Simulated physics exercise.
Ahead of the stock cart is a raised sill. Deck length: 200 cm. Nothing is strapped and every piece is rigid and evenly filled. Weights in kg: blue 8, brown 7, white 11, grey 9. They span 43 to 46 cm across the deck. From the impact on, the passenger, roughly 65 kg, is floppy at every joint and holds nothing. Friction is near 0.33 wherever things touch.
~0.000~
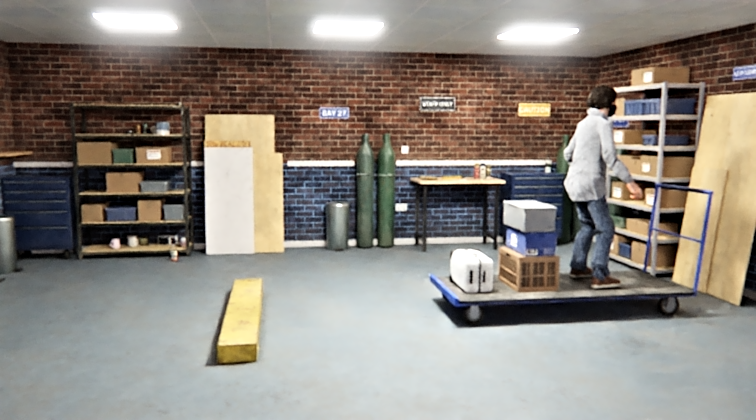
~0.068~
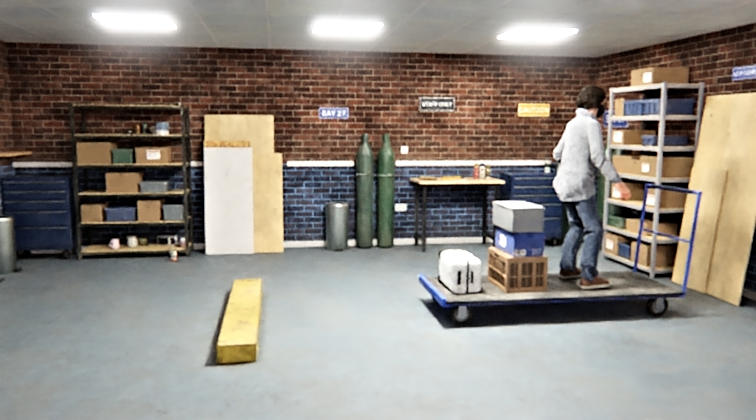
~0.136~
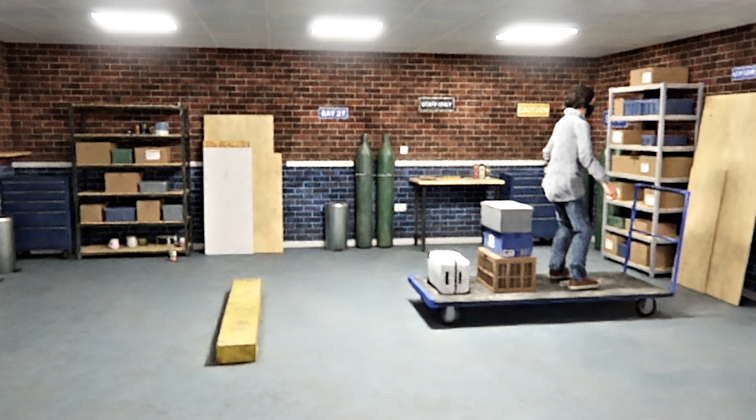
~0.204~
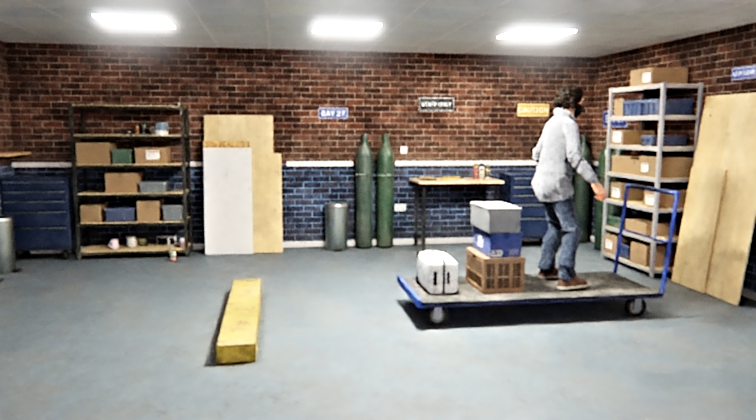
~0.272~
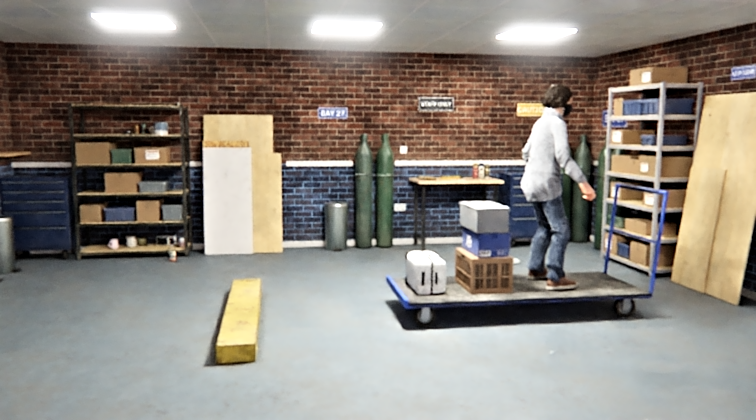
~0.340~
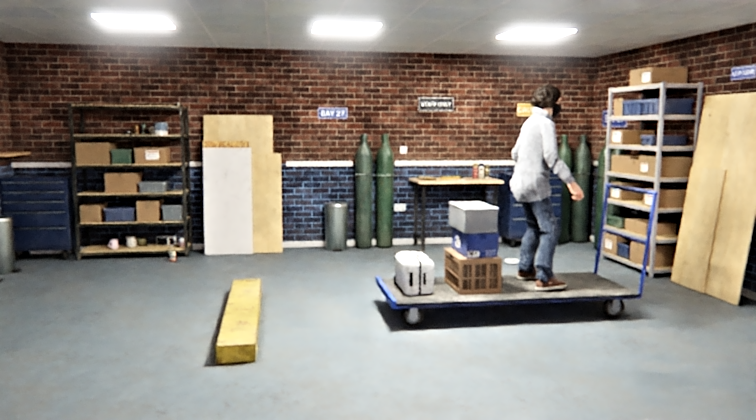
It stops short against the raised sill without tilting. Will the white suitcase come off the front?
The white suitcase remains on the deck at this speed.
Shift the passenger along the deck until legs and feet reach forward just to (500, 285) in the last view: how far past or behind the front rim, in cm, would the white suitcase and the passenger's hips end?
In that case white 20 behind, hips 50 behind.
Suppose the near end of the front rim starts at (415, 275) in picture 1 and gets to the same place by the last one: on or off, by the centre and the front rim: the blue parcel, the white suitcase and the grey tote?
In that case blue on, white on, grey off.
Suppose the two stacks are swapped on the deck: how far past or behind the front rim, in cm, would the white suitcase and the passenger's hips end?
Then white 50 behind, hips 90 behind.
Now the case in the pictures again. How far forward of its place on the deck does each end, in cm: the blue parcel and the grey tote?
About: Blue 60, grey 125.
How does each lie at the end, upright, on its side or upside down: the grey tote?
Grey upside down.
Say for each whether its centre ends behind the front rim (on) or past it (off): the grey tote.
Grey off.
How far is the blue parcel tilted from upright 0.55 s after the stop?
About 0°.
Impact comes at 1.11 s.
After 1.66 s the white suitcase is 16 cm behind the rim, tilted 0°, near (268, 278) in the last picture's view.
After 2.11 s the white suitcase is 16 cm behind the rim, tilted 0°, near (268, 278) in the last picture's view.
At rest, 3.9 s, past the rim, grey tote; behind it, blue parcel, brown crate, white suitcase and the passenger's hips.
